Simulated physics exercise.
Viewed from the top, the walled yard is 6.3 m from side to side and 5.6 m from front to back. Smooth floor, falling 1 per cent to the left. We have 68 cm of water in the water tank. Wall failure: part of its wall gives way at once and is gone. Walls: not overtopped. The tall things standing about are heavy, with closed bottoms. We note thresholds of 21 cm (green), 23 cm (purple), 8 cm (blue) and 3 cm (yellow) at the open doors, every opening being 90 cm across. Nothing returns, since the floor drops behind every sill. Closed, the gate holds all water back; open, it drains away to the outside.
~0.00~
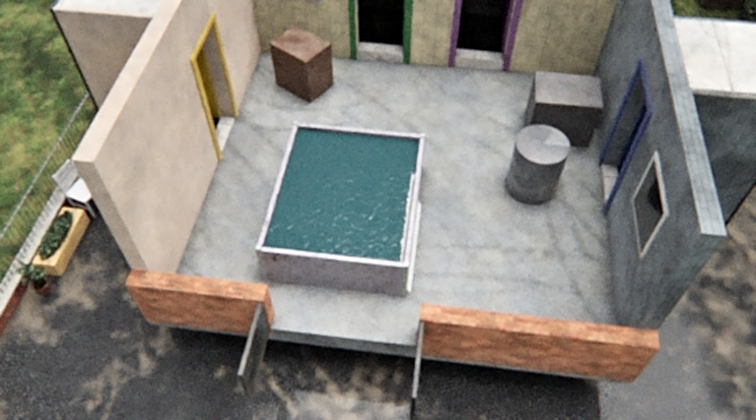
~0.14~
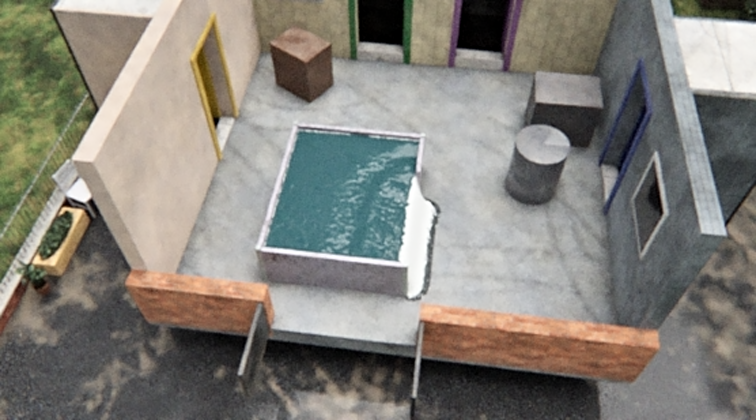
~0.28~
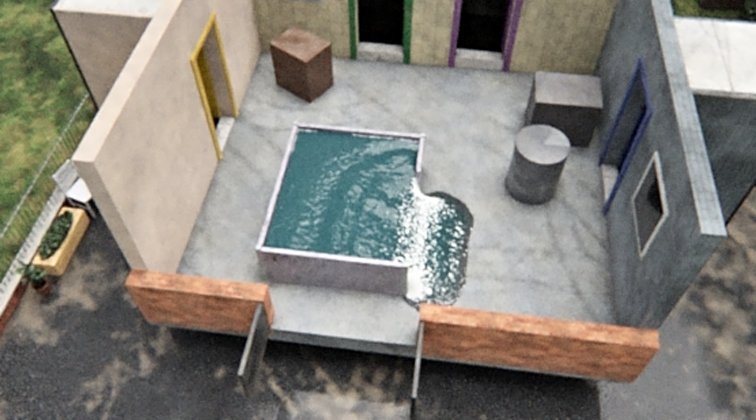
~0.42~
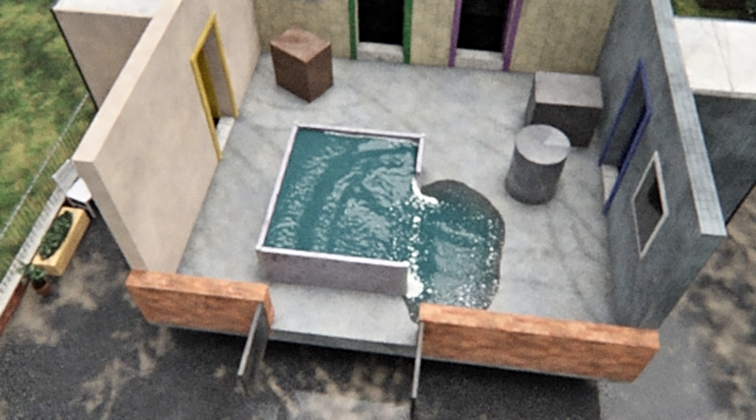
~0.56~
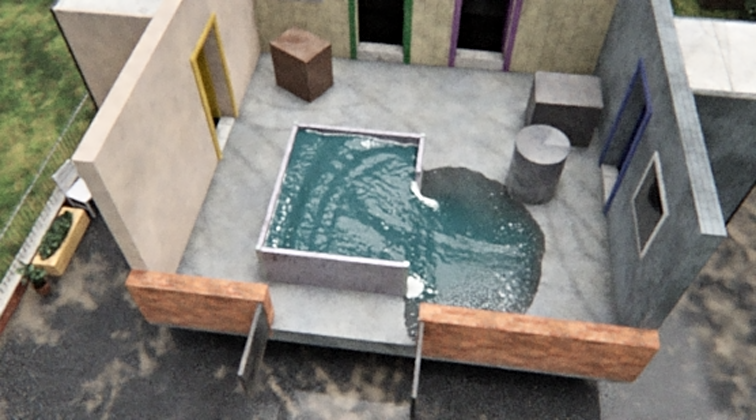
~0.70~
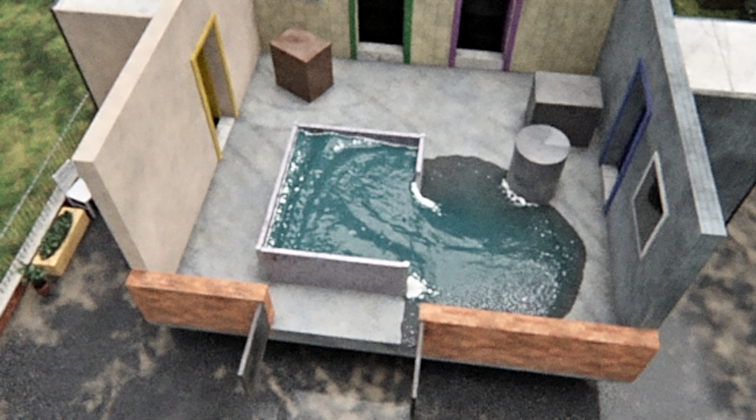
Square water tank in a walled yard losing its right side, water pouring out and spreading across the floor around a grey cylinder.
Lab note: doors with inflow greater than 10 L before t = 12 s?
Result: At the green door the amount will stay short of the limit; at the purple door the amount will stay short of the limit; at the blue door the amount will climb above the limit; at the yellow door the amount will climb above the limit.
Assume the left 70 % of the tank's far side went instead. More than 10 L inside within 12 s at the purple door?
Then purple does not exceed it.
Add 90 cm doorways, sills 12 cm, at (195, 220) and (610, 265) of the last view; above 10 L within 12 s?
In that order: Under, over.
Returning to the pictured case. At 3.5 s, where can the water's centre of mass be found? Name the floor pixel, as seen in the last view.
Centre: Approx. (463, 230) px.
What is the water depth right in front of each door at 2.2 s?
Depths: Green door 0 cm, purple door 0 cm, blue door 16 cm, yellow door 0 cm.
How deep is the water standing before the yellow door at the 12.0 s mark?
9.5 cm or so.
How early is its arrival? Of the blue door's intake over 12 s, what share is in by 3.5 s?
40 percent or so by then.
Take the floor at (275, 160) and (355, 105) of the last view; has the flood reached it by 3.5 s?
I'd say spared, then spared.
After 1.4 s water covers 25 % of the floor and is deepest (50 cm) near (608, 351); green door not reached, purple door not reached, blue door 10 cm at the sill, 1 L in, yellow door not reached.
After 2.2 s water covers 35 % of the floor and is deepest (48 cm) near (552, 321); green door not reached, purple door not reached, blue door 16 cm at the sill, 13 L in, yellow door not reached.
After 3.5 s water covers 45 % of the floor and is deepest (34 cm) near (579, 154); green door not reached, purple door 4 cm at the sill, 0 L in, blue door 20 cm at the sill, 60 L in, yellow door not reached.
After 7.0 s water covers 90 % of the floor and is deepest (26 cm) near (262, 51); green door 14 cm at the sill, 0 L in, purple door 2 cm at the sill, 0 L in, blue door 12 cm at the sill, 142 L in, yellow door 8 cm at the sill, 18 L in.
After 12.0 s water covers 100 % of the floor and is deepest (14 cm) near (182, 258); green door 11 cm at the sill, 0 L in, purple door 5 cm at the sill, 0 L in, blue door 5 cm at the sill, 158 L in, yellow door 10 cm at the sill, 111 L in.
